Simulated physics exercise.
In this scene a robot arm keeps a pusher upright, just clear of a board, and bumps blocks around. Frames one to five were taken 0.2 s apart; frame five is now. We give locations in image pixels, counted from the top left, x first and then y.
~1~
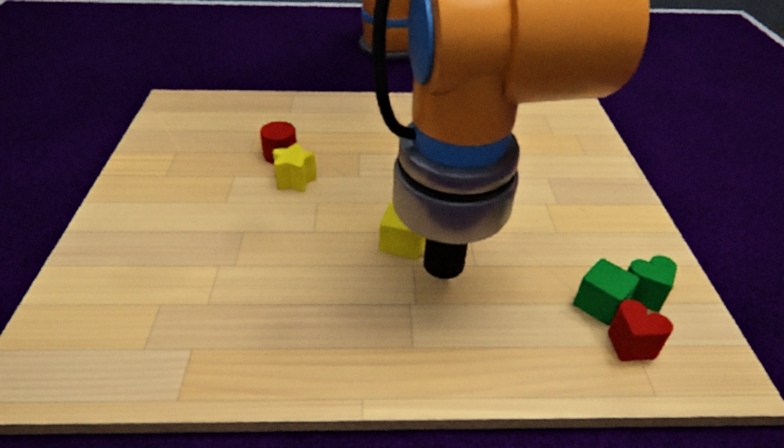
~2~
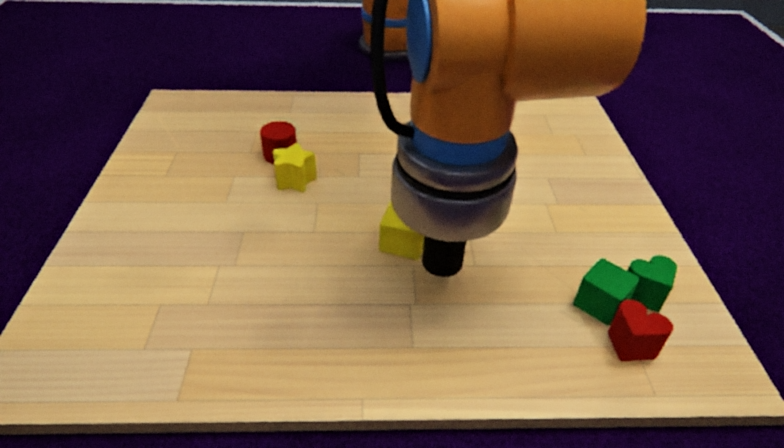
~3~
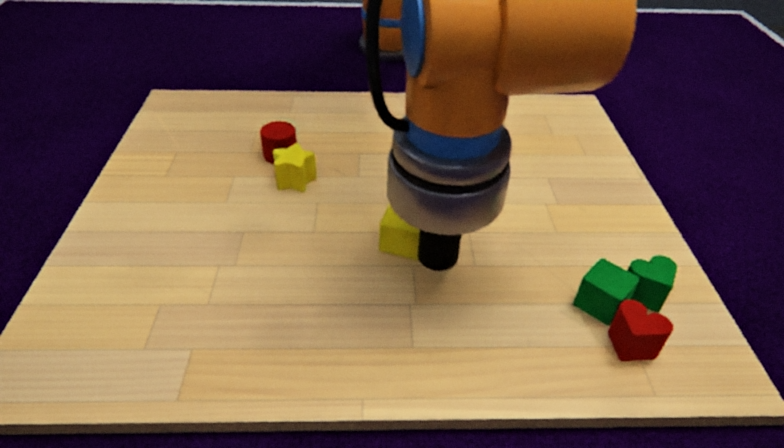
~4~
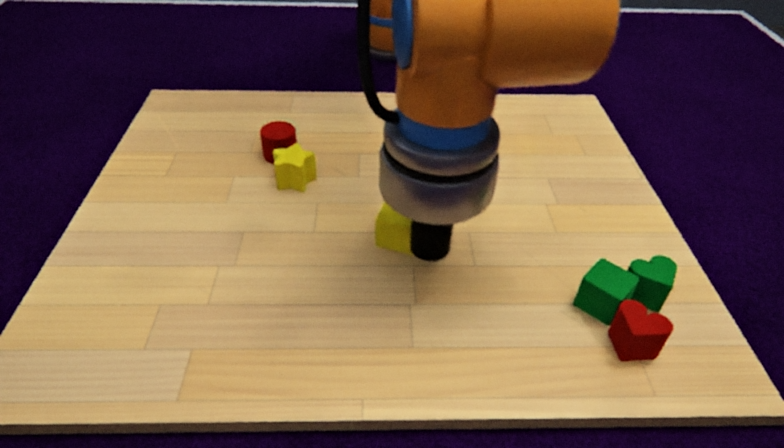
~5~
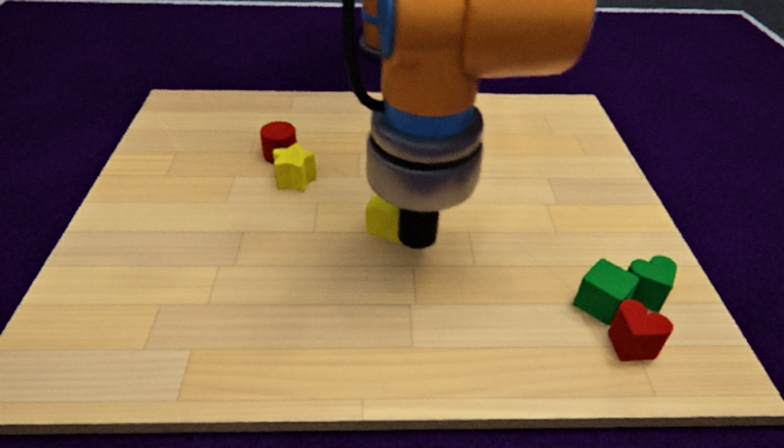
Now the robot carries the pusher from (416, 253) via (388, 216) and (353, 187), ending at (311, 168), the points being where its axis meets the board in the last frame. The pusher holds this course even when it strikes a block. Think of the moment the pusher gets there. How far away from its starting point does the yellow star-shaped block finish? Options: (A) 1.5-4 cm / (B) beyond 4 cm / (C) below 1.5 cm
(A)
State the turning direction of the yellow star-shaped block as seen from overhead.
Seen from overhead, it turns anticlockwise.
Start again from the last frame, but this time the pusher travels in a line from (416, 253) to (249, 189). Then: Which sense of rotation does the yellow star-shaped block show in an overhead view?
Its spin: Clockwise.
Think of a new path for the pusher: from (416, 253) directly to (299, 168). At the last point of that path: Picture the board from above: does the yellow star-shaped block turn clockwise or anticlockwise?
Looking from above, the answer is counterclockwise.
What follows on the original path. One third of the way, pusher (388, 199); yellow square (368, 166).
Two thirds of the way, pusher (352, 171); yellow square (350, 141), turned 50° clockwise.
At the end, pusher (310, 152); red circle unmoved; yellow star-shaped block (276, 153), turned 45° anticlockwise; yellow square (341, 132), turned 100° clockwise.
